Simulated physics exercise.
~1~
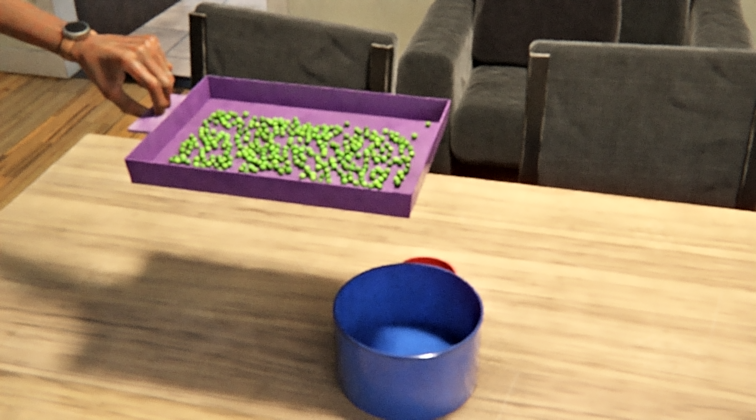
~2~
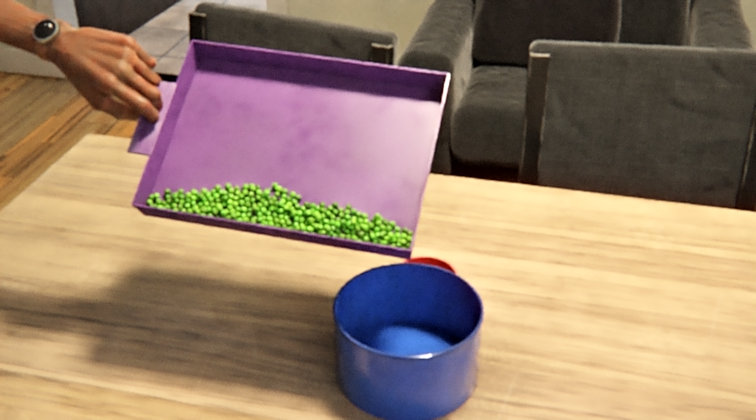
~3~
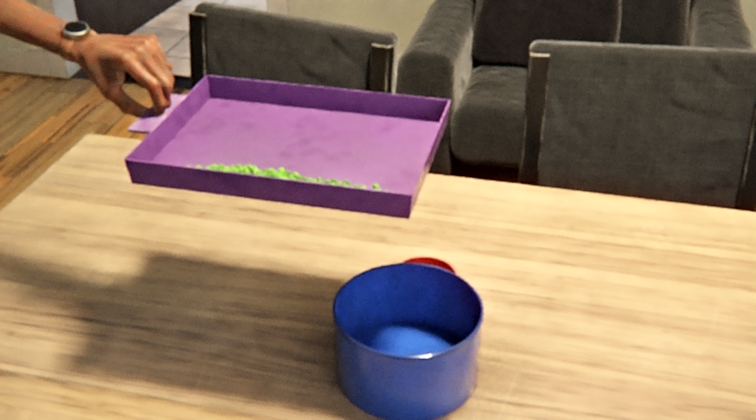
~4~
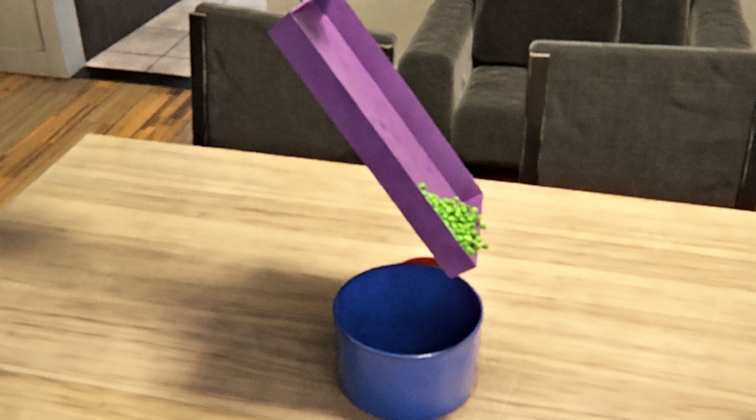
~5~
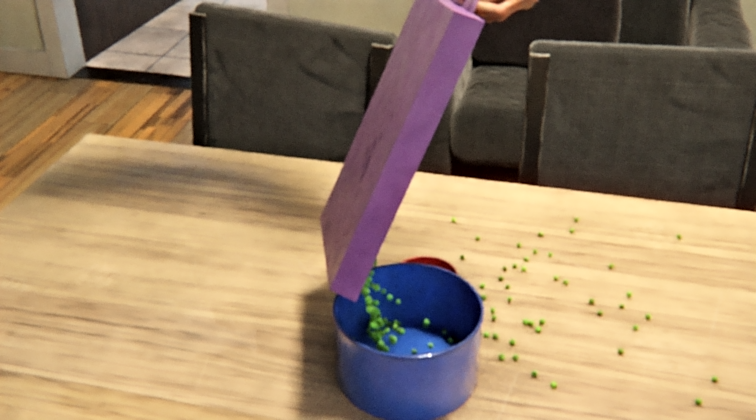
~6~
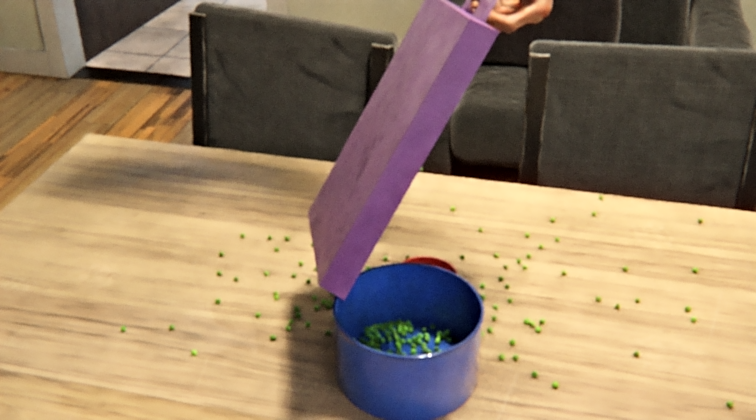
A purple tray scattered with green peas is held by a hand above a wooden table, near a blue pot with a small red dish behind it. The hand tips the tray toward the viewer, and the peas slide into a heap along its near side. The tray comes back level, the peas still bunched there. It then swings steeply down to the right, gathering them in its low corner. Peas pour out, some into the pot and many across the table. Finally the tray is held upended over the pot, with peas inside it and more scattered around on both sides.
